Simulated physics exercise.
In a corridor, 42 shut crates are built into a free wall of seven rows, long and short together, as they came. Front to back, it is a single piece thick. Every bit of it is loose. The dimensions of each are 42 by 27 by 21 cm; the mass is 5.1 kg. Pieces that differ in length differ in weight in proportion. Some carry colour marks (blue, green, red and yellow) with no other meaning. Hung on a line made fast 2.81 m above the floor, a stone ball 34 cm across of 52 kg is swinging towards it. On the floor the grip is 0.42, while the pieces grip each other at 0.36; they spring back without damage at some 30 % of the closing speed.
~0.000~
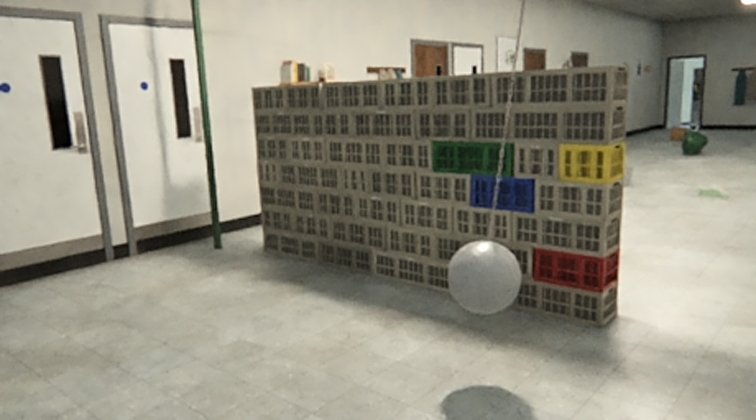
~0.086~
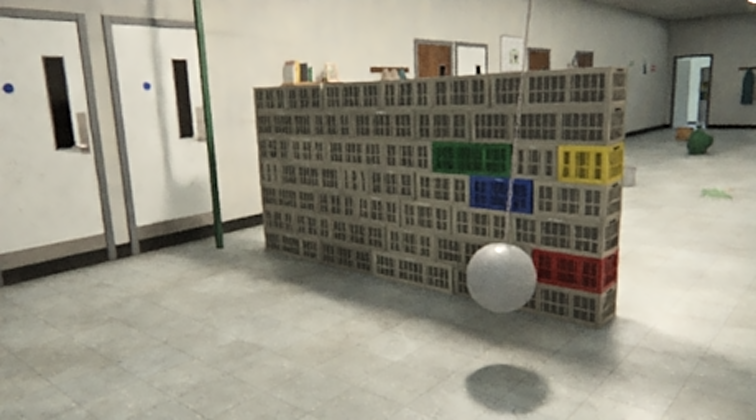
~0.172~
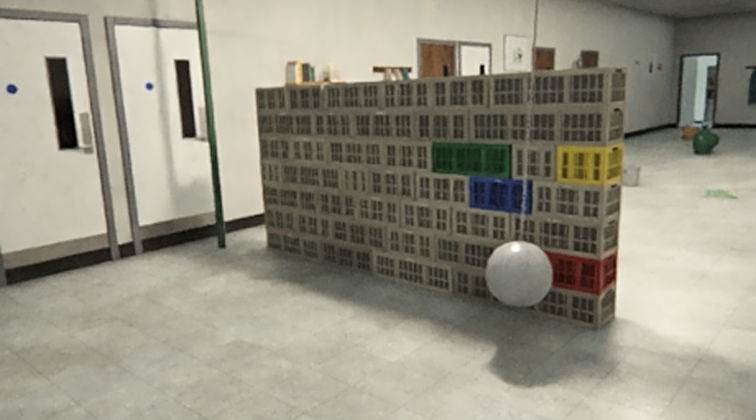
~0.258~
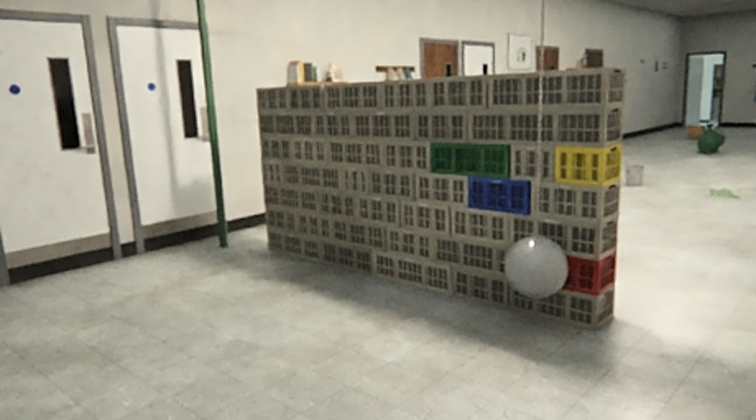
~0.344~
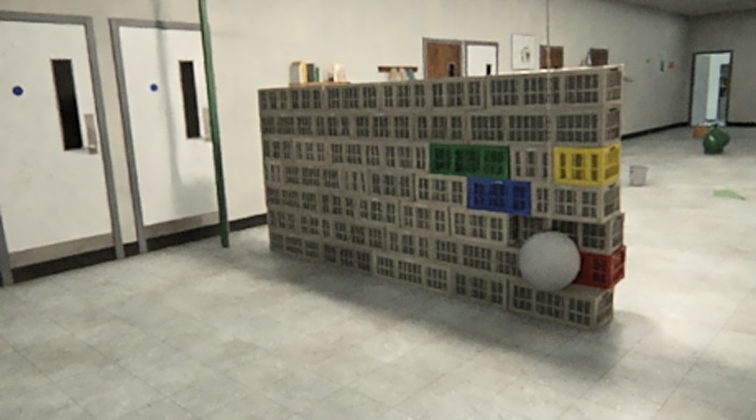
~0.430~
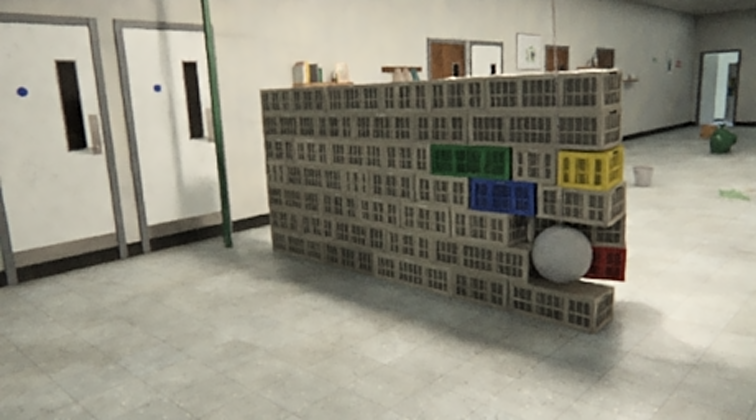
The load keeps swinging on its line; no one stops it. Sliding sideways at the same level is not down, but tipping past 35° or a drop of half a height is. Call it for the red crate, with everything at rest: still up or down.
Falls.
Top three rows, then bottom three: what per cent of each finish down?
For the top it's 10 in a hundred, for the bottom 10 in a hundred.
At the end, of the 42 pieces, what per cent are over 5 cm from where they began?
I count 15 % as shifted.
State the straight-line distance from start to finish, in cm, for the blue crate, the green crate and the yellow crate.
Distances in cm - blue: 10; green: 0; yellow: 110.
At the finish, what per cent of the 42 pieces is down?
10 %.
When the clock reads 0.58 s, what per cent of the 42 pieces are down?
By that time it is 0 percent.
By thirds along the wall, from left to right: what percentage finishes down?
0 / 0 / 30 %, left to right.
After 0.58 s, line 11° past plumb; 1 of the 42 crates down; red crate leaning 33°, 14 cm lower; yellow crate leaning 7°.
After 1.16 s, line 14° past plumb; 2 of the 42 crates down; red crate 21 cm lower; yellow crate shifted 31 cm.
After 2.26 s, line 15° before plumb; 4 of the 42 crates down; red crate 21 cm lower; yellow crate on its side.
At rest (3.8 s), line 13° past plumb; 4 of the 42 crates down; red crate 21 cm lower; yellow crate on its side; blue crate shifted 9 cm. As the last picture would show them, middles, red crate near (584, 272), yellow crate near (737, 325).
